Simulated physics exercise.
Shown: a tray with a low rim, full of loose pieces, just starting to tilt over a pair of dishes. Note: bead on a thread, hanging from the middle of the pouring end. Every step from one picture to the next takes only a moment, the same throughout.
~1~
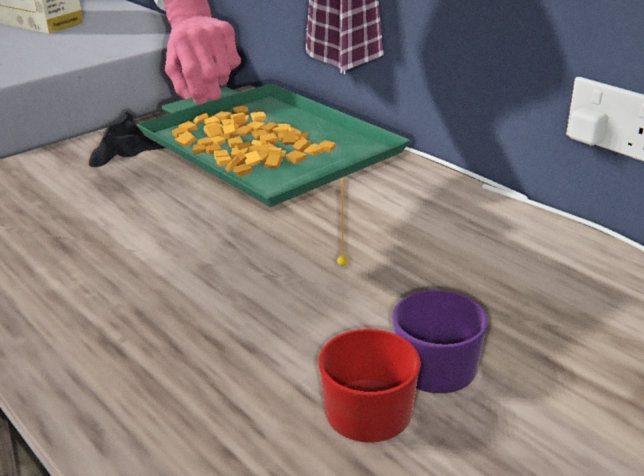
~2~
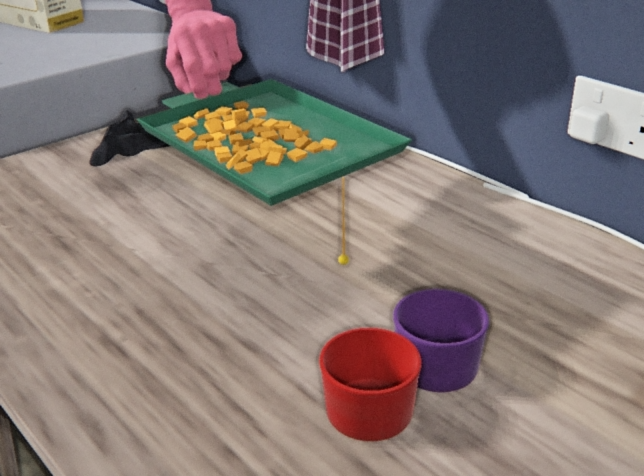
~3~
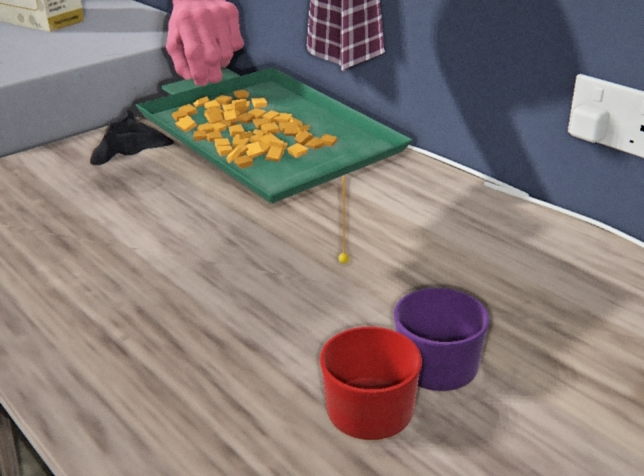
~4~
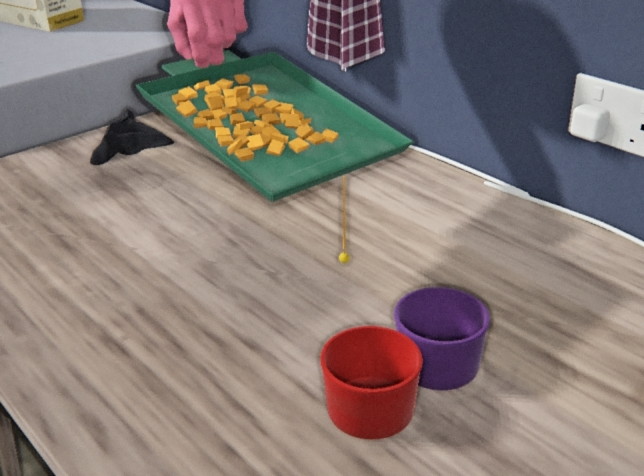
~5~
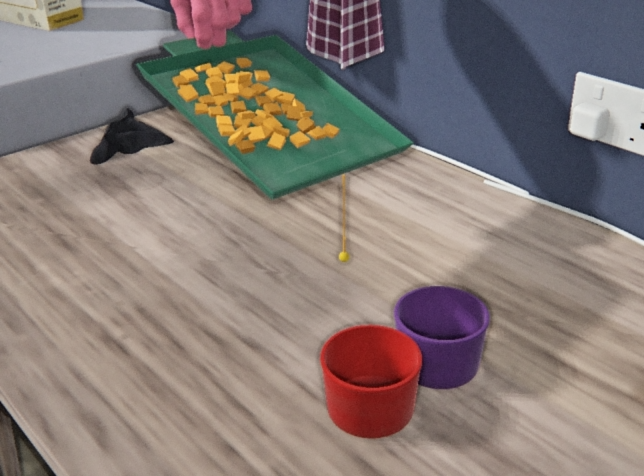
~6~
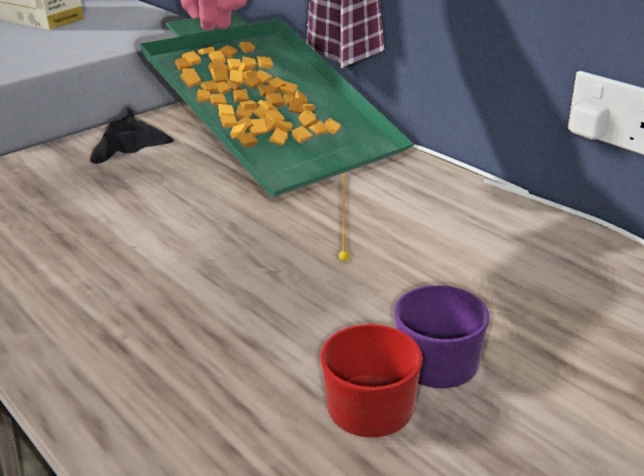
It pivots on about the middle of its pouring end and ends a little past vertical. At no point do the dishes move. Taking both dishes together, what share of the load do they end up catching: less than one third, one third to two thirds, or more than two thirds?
They catch less than one third.
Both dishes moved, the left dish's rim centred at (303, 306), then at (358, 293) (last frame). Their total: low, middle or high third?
Try 1 - between a third and two thirds; try 2 - beyond two thirds.
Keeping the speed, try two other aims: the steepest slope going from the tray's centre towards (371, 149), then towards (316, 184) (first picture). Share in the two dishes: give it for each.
About 0 and 0 per cent.
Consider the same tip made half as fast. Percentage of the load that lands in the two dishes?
That works out at some 0 per cent.
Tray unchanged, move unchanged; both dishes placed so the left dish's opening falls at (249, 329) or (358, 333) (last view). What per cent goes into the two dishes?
About 10 and 30 per cent respectively.
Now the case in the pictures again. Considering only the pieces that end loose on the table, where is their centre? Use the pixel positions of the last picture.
My estimate puts the centre near (419, 317).
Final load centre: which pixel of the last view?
Near (419, 317), more or less.
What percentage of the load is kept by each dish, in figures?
Result - left dish: 0 %; right dish: 0 %.
Soon after the last picture, tray tipped steeply; most on the tray; about a quarter in the air.
A little later, tray tipped past a quarter turn; nearly all outside both; a stray few in the air.
Later still, tray tipped past a quarter turn; all outside both.
At rest, tray tipped past a quarter turn; none in the left dish; none in the right dish; all outside both.
